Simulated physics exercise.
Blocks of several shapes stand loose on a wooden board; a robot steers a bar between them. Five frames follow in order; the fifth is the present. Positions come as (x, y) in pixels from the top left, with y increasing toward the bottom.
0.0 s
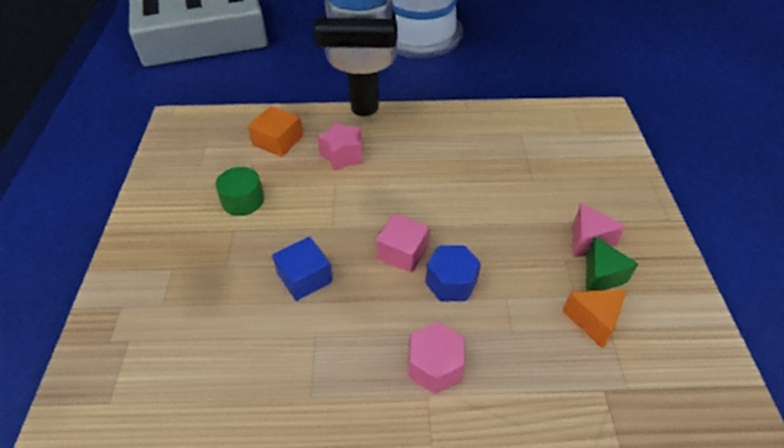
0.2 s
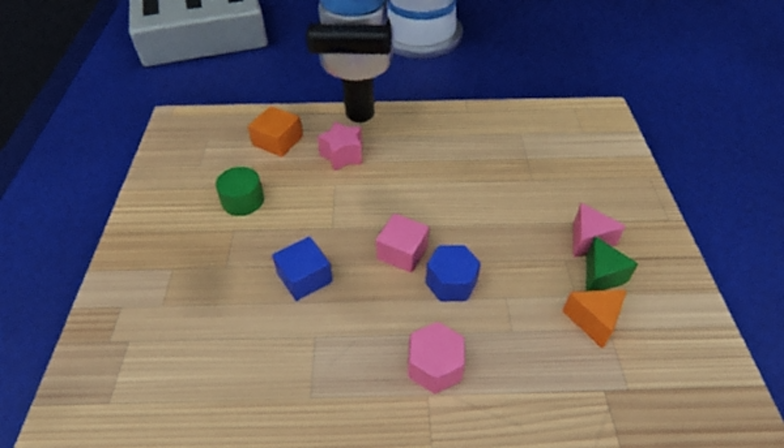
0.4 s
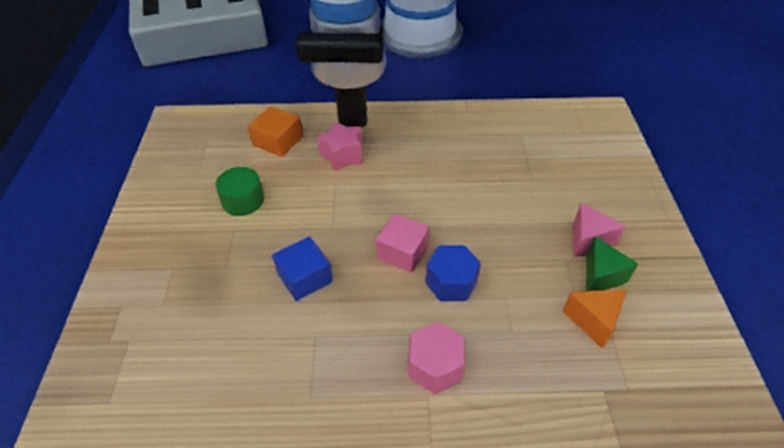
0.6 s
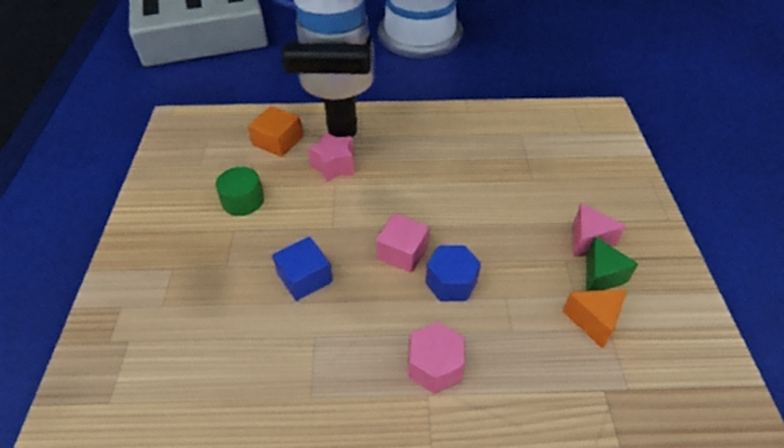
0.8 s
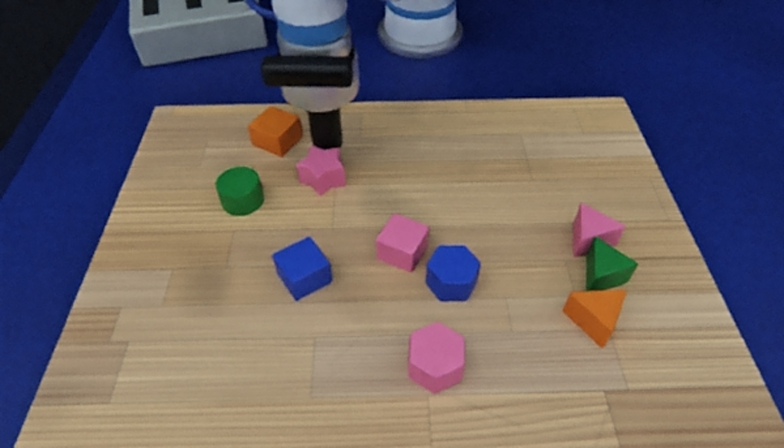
A robot's black bar moves down and left, nudging the pink star the same way.
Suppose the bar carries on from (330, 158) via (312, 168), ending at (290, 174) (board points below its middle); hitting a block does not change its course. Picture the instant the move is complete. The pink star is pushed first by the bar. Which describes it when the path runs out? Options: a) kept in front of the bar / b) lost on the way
b.
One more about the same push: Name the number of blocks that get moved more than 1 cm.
My answer is one.
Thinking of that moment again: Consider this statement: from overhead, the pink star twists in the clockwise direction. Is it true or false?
The statement is false.
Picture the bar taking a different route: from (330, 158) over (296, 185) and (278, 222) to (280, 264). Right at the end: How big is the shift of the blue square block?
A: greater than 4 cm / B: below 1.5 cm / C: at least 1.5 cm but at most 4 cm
B.
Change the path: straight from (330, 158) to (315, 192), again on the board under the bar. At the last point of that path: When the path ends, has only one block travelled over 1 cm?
Yes - that is the case.
What follows on the original path. Halfway along, bar (309, 154); pink star (314, 170), turned 20° anticlockwise.
At the end, bar (287, 160); orange square block still; pink star (310, 172), turned 40° anticlockwise.
